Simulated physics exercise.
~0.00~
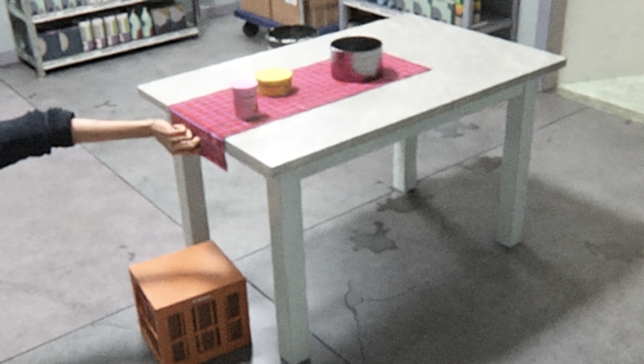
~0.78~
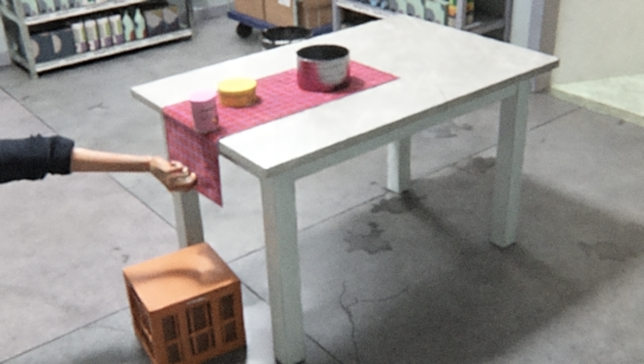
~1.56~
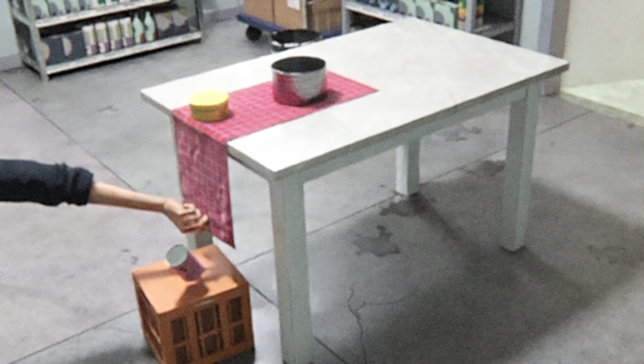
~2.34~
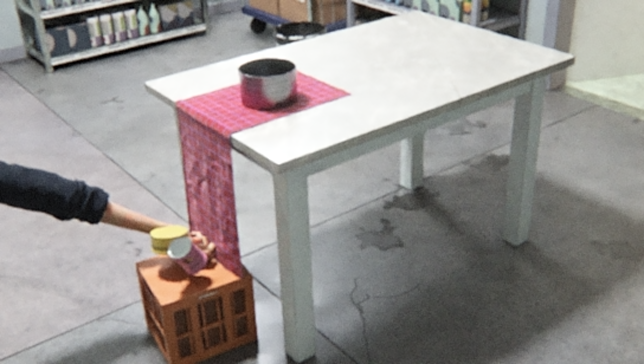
In a room with a grey concrete floor and shelves at the back, a white table holds a red cloth with a pink tin, a yellow tub and a metal pot on it. A hand reaches in from the left and draws the cloth's end down over the table's edge, above an orange crate. The tin, tub and pot ride left with the cloth. The tin goes over first and lands upside down on the crate. The tub follows, ending beside the tin near the hand, while the cloth's hem reaches the crate and the pot stays on the table.
